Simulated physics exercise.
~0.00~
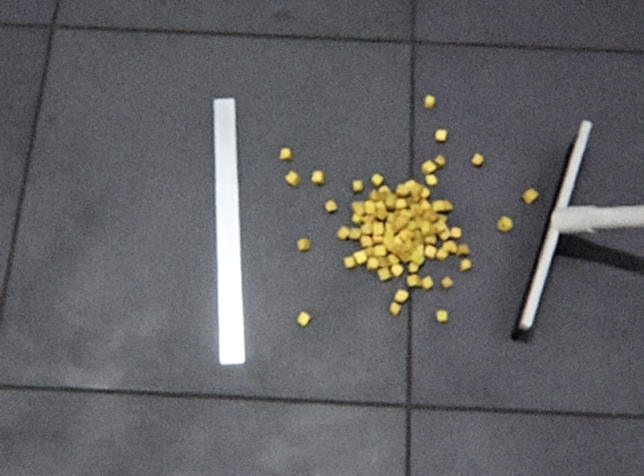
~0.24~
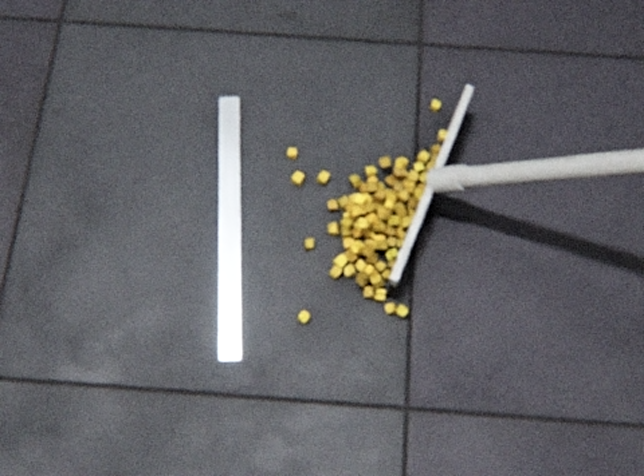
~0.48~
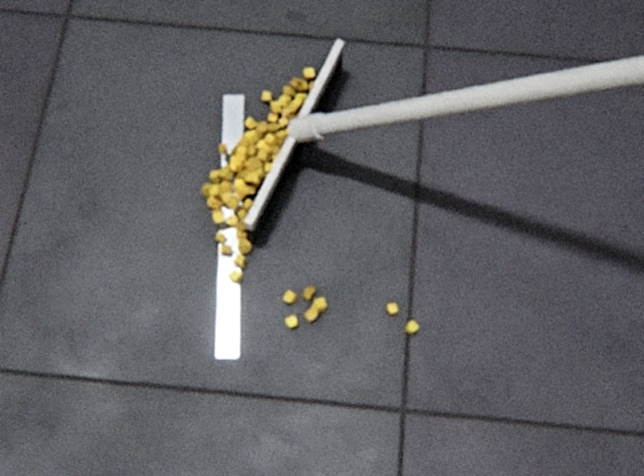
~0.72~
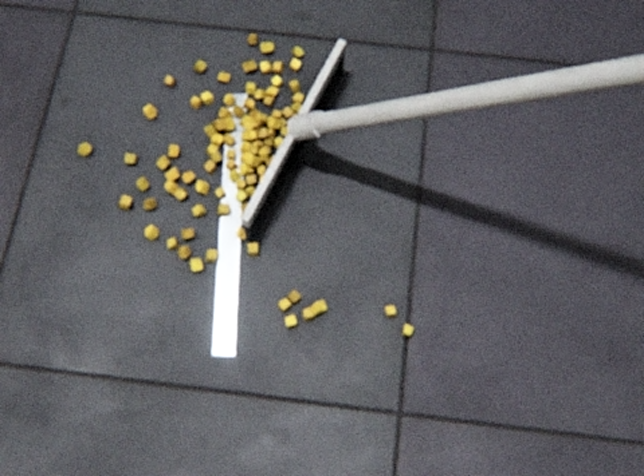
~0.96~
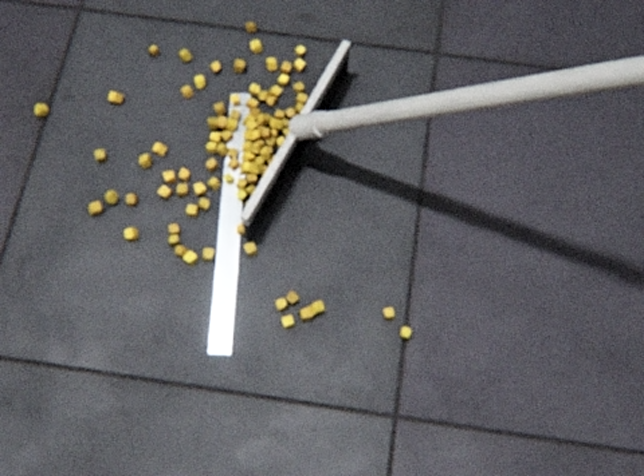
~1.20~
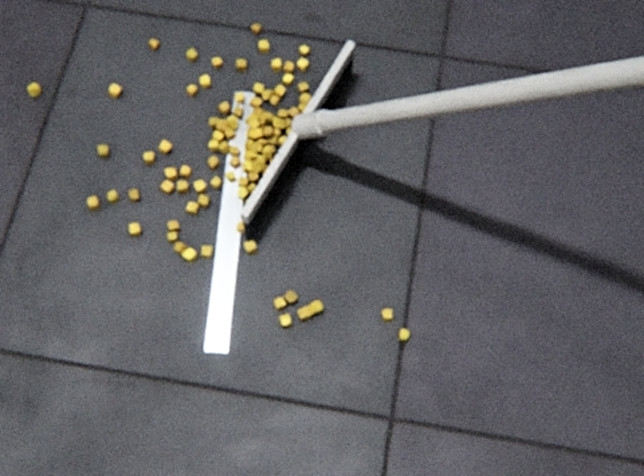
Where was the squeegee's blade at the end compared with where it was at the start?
At the start the blade stood to the right of the pile of yellow cubes, well away from the pale strip. By the end it was farther left and higher up, resting close beside the strip's upper part.
